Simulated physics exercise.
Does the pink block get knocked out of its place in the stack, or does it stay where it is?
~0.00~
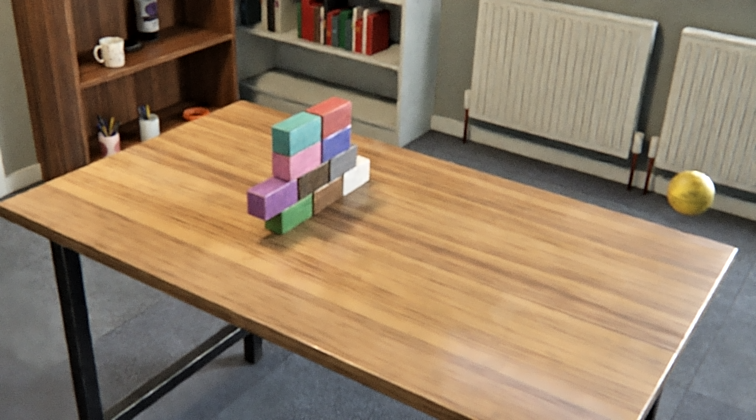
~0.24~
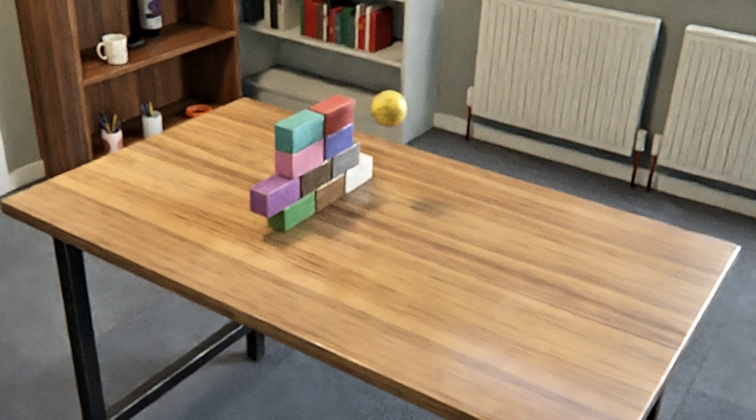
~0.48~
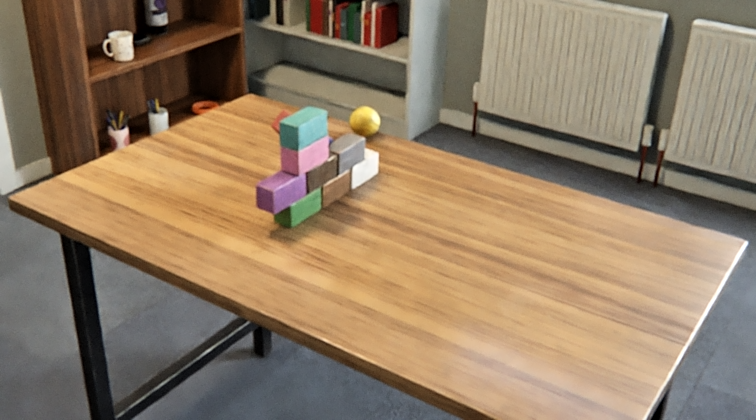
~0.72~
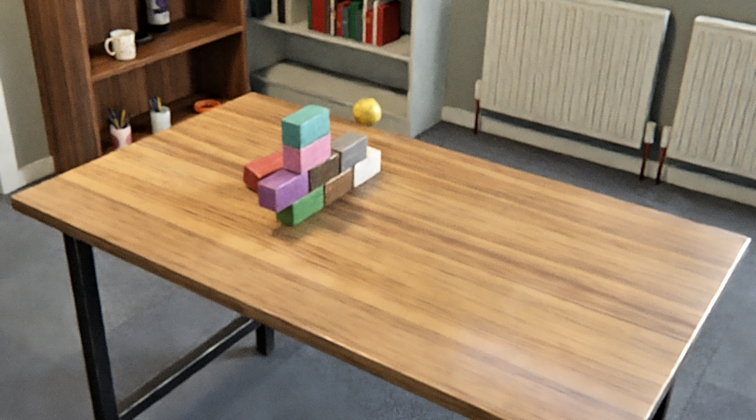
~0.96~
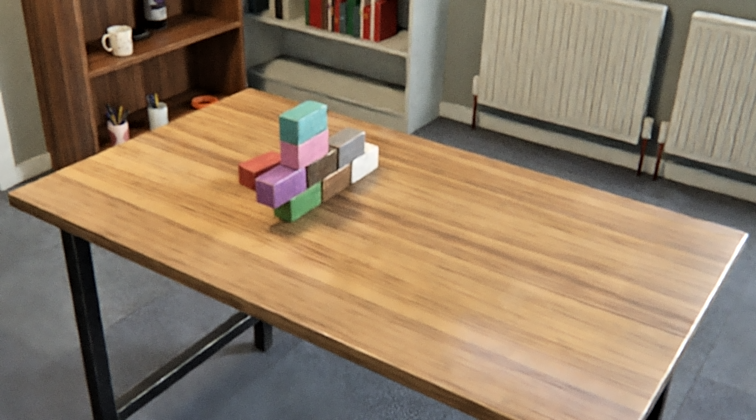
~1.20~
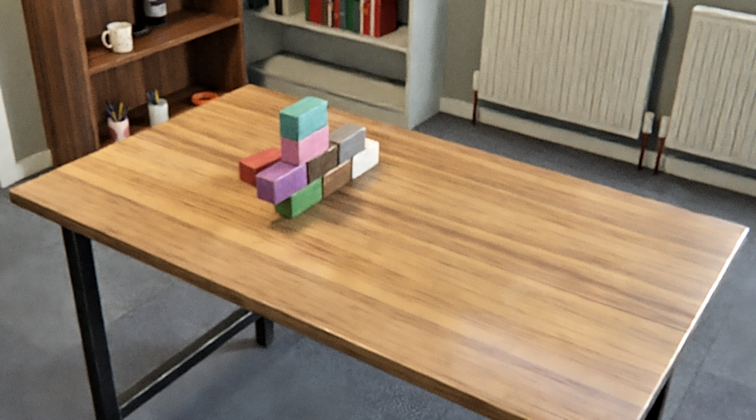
The pink block stays put with the turquoise block still on top of it, while the red and blue blocks leave their spots.
